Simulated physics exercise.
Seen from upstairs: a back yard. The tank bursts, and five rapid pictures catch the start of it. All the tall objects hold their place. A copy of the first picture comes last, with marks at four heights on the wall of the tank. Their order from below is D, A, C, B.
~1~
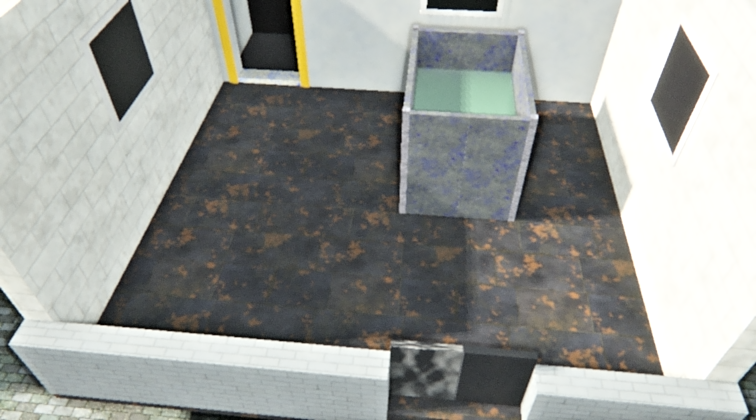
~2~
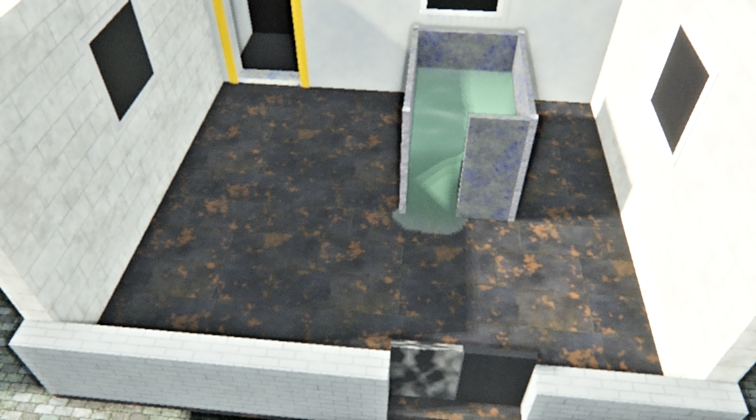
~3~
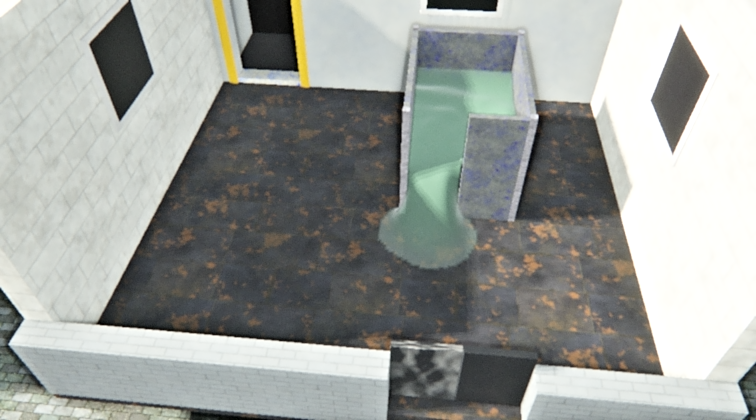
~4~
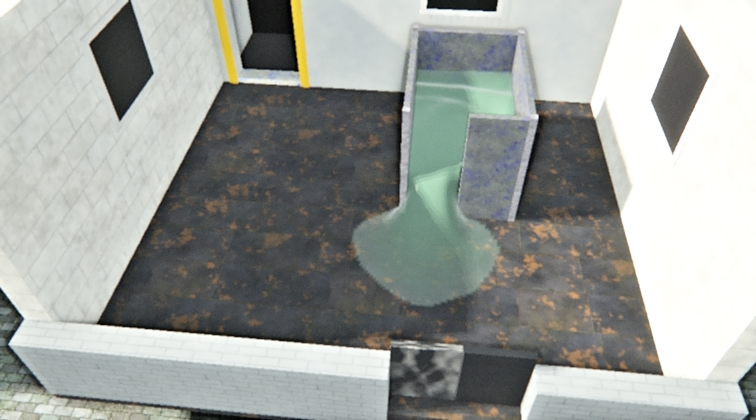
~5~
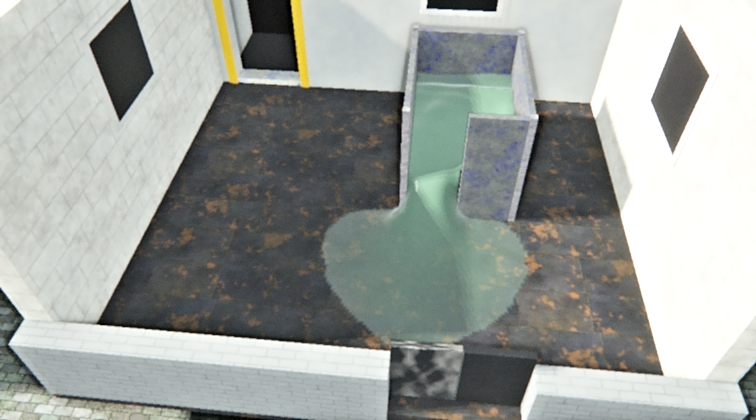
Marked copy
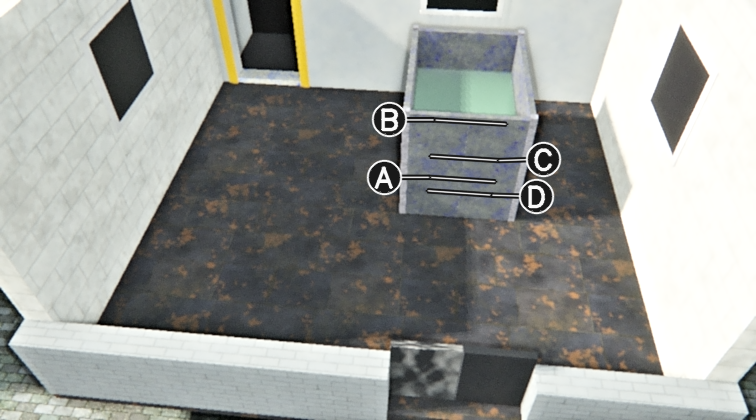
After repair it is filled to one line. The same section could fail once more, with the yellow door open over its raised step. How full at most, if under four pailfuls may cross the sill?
Take C.
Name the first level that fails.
Here it is level B.
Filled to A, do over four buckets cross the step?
No, that is safe.
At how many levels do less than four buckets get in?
Three.
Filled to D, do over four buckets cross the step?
No, not at all.
On the marked copy, A at (461, 179); B at (469, 122); C at (464, 158); D at (460, 193); from the bottom up D, A, C, B.
If A is chosen, nothing gets over.
If B is chosen, about 13 bucketfuls get in.
If C is chosen, a bucket or two gets in.
If D is chosen, nothing gets over.
